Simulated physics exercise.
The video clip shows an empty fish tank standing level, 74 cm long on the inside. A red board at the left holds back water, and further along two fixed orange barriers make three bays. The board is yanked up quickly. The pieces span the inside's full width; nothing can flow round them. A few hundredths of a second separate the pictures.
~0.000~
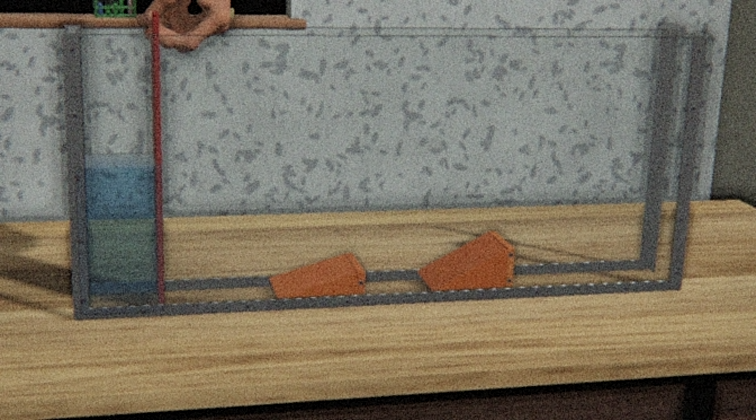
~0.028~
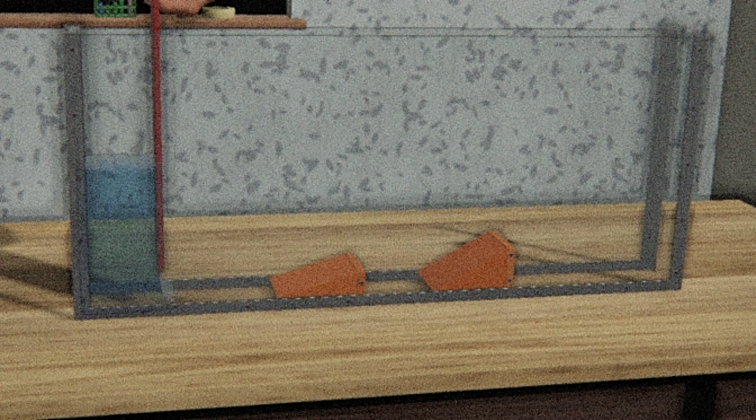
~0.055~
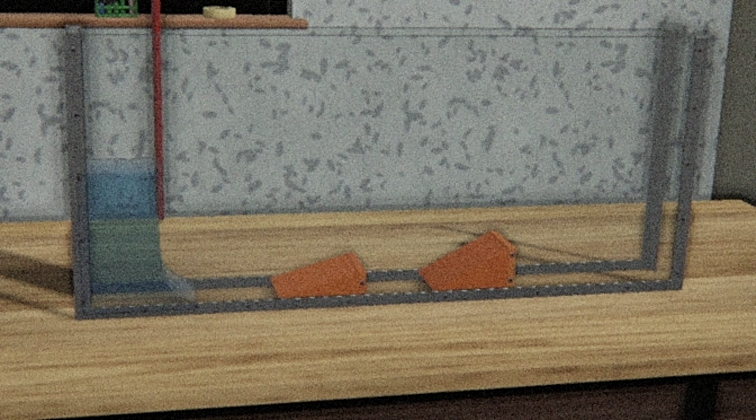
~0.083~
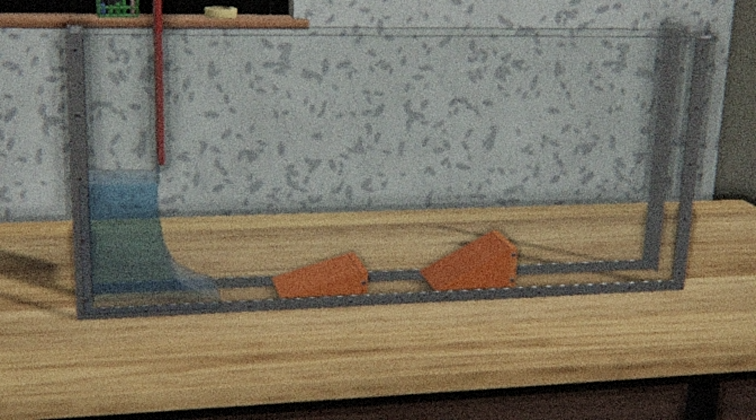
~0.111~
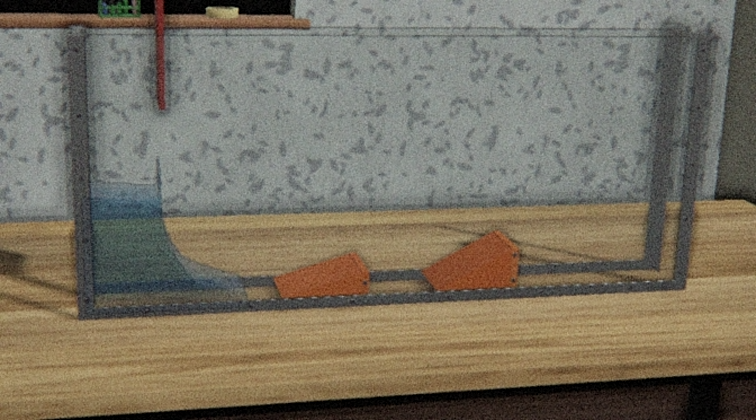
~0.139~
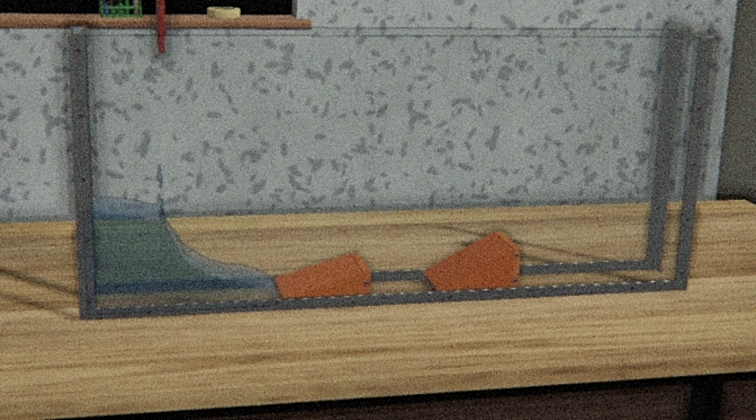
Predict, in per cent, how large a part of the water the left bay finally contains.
Some 44 percent of the water.
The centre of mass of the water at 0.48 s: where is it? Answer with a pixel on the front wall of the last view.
Around (358, 271).
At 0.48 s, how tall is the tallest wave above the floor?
Peak height: Approx. 9.5 cm.
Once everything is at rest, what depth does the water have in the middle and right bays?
The first one ends at 3.0 cm and the second at 2.0 cm.
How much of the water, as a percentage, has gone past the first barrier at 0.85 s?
Roughly 62 percent.
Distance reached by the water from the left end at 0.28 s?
About 42 cm.
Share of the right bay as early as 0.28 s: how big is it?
About 0 %.
Then, 0.28 s in, the shares are 86, 14 and 0 per cent from left to right.
Then, 0.48 s in, the shares are 53, 30 and 16 per cent from left to right.
Then, 0.85 s in, the shares are 39, 30 and 31 per cent from left to right.
Finally, the split from left to right is 43, 25 and 32 per cent.
